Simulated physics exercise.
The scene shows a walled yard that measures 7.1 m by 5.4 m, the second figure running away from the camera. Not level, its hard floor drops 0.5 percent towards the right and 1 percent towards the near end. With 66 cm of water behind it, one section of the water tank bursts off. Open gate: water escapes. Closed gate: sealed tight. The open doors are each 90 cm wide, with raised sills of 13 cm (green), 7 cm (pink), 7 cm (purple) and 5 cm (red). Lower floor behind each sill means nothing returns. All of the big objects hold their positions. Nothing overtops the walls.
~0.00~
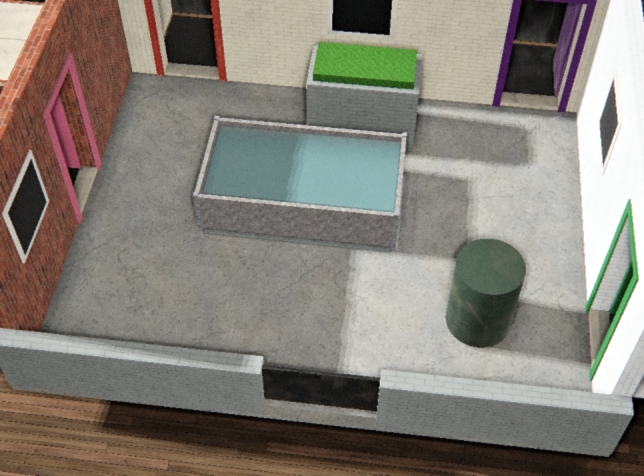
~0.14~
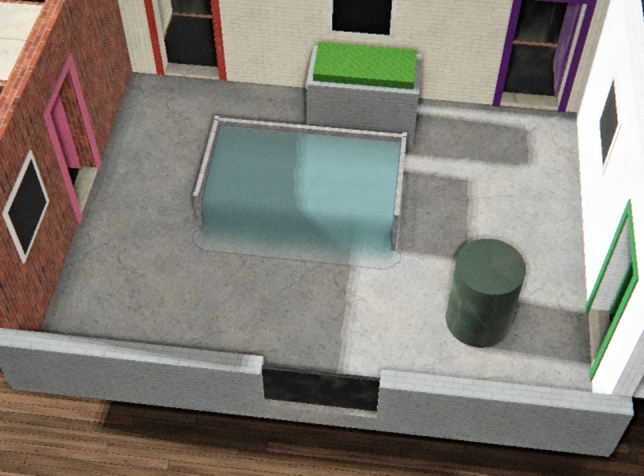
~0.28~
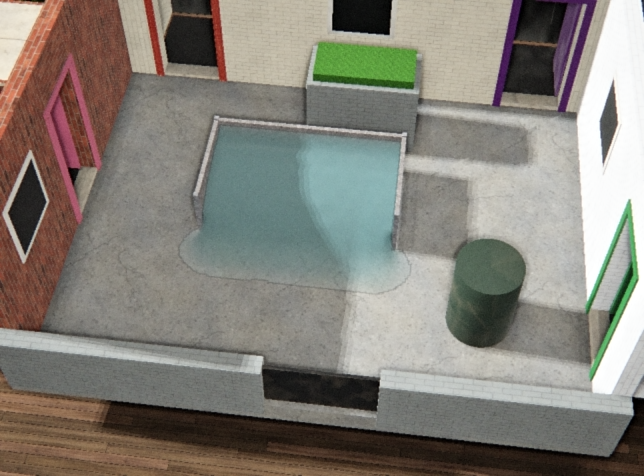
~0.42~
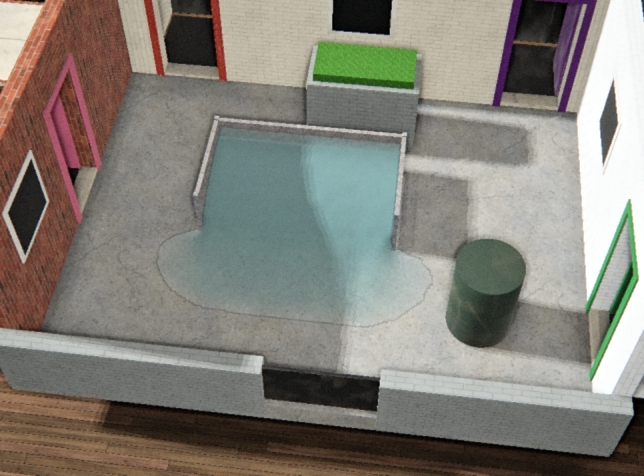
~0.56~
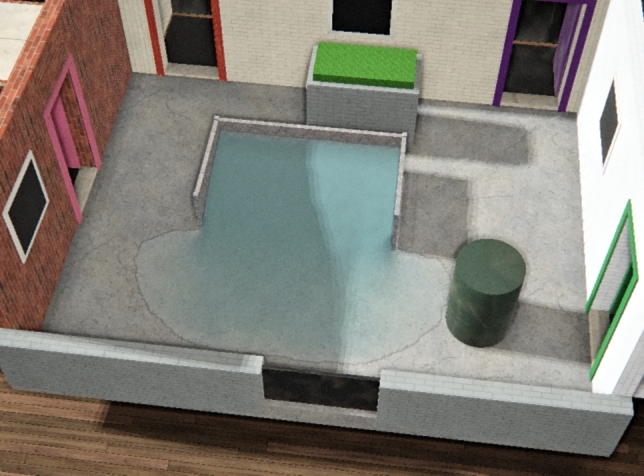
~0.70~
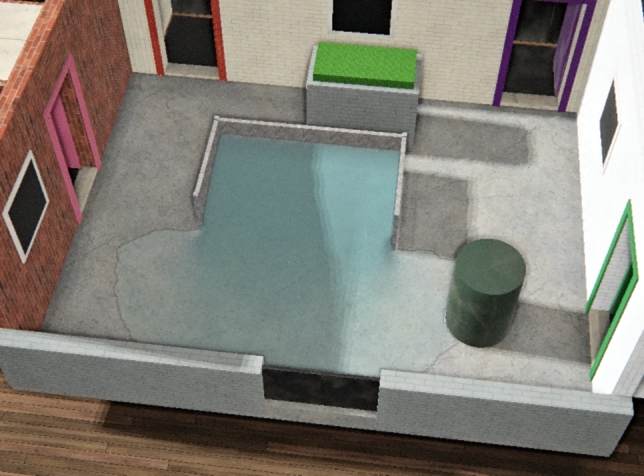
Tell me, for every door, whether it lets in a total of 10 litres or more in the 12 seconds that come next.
In the end green door: Over, pink door: Not over, purple door: Over, red door: Over.
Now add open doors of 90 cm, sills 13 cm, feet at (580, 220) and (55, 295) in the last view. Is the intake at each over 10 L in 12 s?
Result in order - not enough, then more than that.
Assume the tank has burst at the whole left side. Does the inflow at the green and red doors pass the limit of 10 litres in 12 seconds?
Door green stays within, door red goes beyond.
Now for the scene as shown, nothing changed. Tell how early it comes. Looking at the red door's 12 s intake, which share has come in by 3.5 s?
Share by then: ~ 0 %.
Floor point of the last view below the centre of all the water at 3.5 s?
At roughly (296, 304).
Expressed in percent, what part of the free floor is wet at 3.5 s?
I'd say around 65 %.
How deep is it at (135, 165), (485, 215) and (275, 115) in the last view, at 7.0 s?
Reading - approx. 5 / 5 / 4 cm.
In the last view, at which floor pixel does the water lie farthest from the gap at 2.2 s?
I'd put it near pixel (590, 424) of the last picture.
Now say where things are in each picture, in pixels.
In the first frame, the water tank at (303, 169) is whole and still, 66 cm deep.
In the second frame, the front is at (197, 233), 1.4 m from the gap at (297, 226); 0.7 m2 of floor is under water; 66 cm left at the back of the water tank.
In the third frame, the front is at (400, 275), 1.5 m from the gap at (297, 228); 1.9 m2 of floor is under water; 63 cm left at the back of the water tank.
In the fourth frame, the front is at (416, 295), 1.9 m from the gap at (297, 229); 3.8 m2 of floor is under water; 56 cm left at the back of the water tank.
In the fifth frame, water pours out at (297, 230) and has run 2.3 m, to (432, 320); typically 9 cm deep outside, 55 cm at the water tank's back.
In the sixth frame, the front is at a hidden place, 2.6 m from the gap at (297, 230); 8.6 m2 of floor is under water; 49 cm left at the back of the water tank.
After 1.4 s water covers 35 % of the floor and is deepest (46 cm) near (269, 388); green door not reached, pink door not reached, purple door not reached, red door not reached.
After 2.2 s water covers 40 % of the floor and is deepest (42 cm) near (31, 361); green door not reached, pink door not reached, purple door not reached, red door not reached.
After 3.5 s water covers 65 % of the floor and is deepest (34 cm) near (575, 422); green door 20 cm at the sill, 32 L in, pink door 7 cm at the sill, 0 L in, purple door not reached, red door not reached.
After 7.0 s water covers 100 % of the floor and is deepest (18 cm) near (354, 99); green door 9 cm at the sill, 57 L in, pink door 5 cm at the sill, 1 L in, purple door 12 cm at the sill, 21 L in, red door 11 cm at the sill, 73 L in.
After 12.0 s water covers 95 % of the floor and is deepest (14 cm) near (586, 360); green door 13 cm at the sill, 57 L in, pink door 5 cm at the sill, 1 L in, purple door 6 cm at the sill, 47 L in, red door 5 cm at the sill, 96 L in.
